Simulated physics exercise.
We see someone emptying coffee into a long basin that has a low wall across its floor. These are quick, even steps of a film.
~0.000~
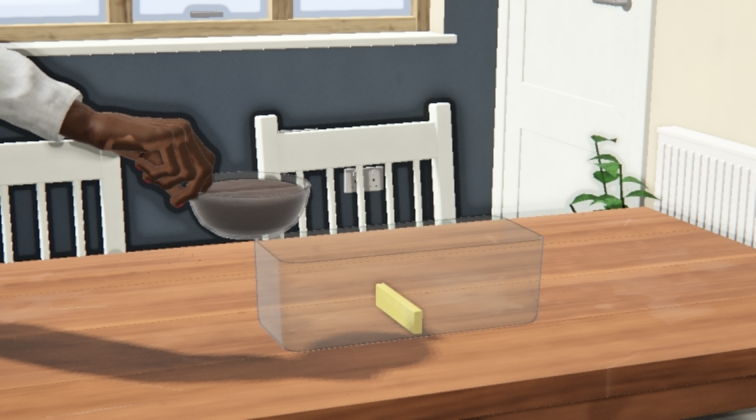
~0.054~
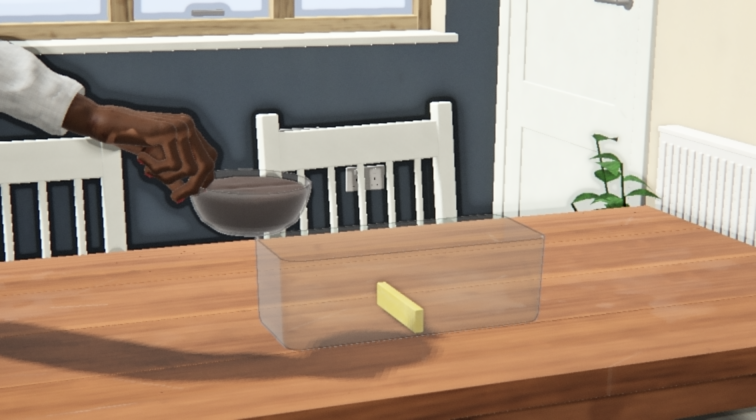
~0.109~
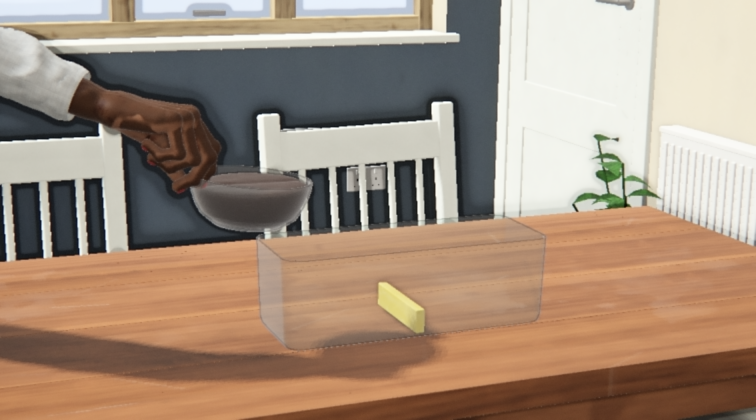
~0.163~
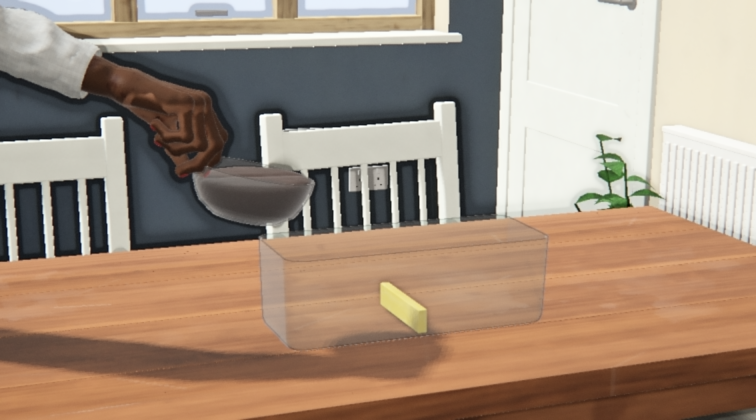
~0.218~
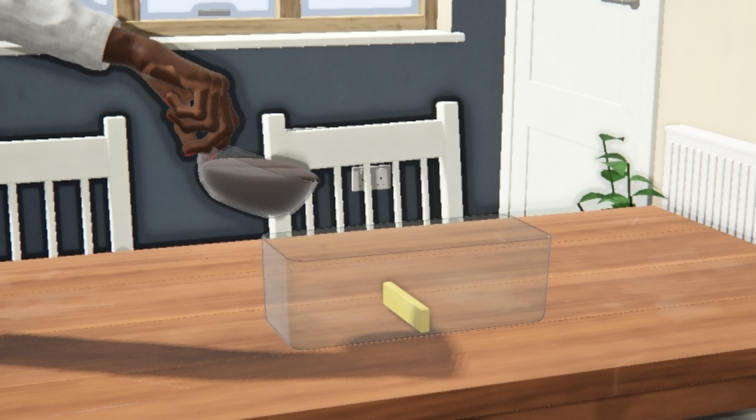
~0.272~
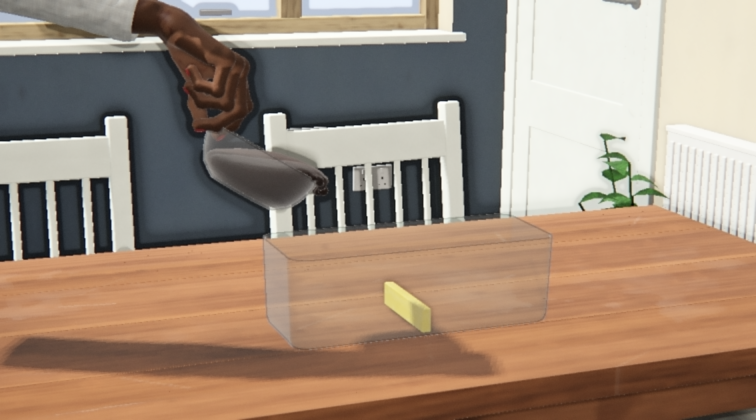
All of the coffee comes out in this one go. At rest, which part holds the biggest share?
Most lies in the left-hand part.
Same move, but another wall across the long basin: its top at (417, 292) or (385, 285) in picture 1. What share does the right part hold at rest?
Roughly 15 per cent, and 45 per cent.
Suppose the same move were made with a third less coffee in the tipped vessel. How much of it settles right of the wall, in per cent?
It comes to 10 per cent or so.
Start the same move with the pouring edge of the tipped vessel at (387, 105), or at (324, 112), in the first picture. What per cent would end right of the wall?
First some 80, then 75 per cent.
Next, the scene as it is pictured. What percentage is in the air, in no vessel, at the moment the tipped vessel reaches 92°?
About 50 per cent.
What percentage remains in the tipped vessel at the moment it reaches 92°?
Close to 15 per cent.
Then, 0.56 s in, the tilt is 92° and 13 per cent is still to pour, 35 is left of the wall and 0 right of it.
Then, 0.77 s in, the tilt is 106° and 0 per cent is still to pour, 74 is left of the wall and 23 right of it.
Then, 1.00 s in, the tilt is 106° and 0 per cent is still to pour, 73 is left of the wall and 24 right of it.
Then, 1.24 s in, the tilt is 106° and 0 per cent is still to pour, 67 is left of the wall and 31 right of it.
Finally, 66 per cent lies left of the wall, 31 right of it and 3 outside.
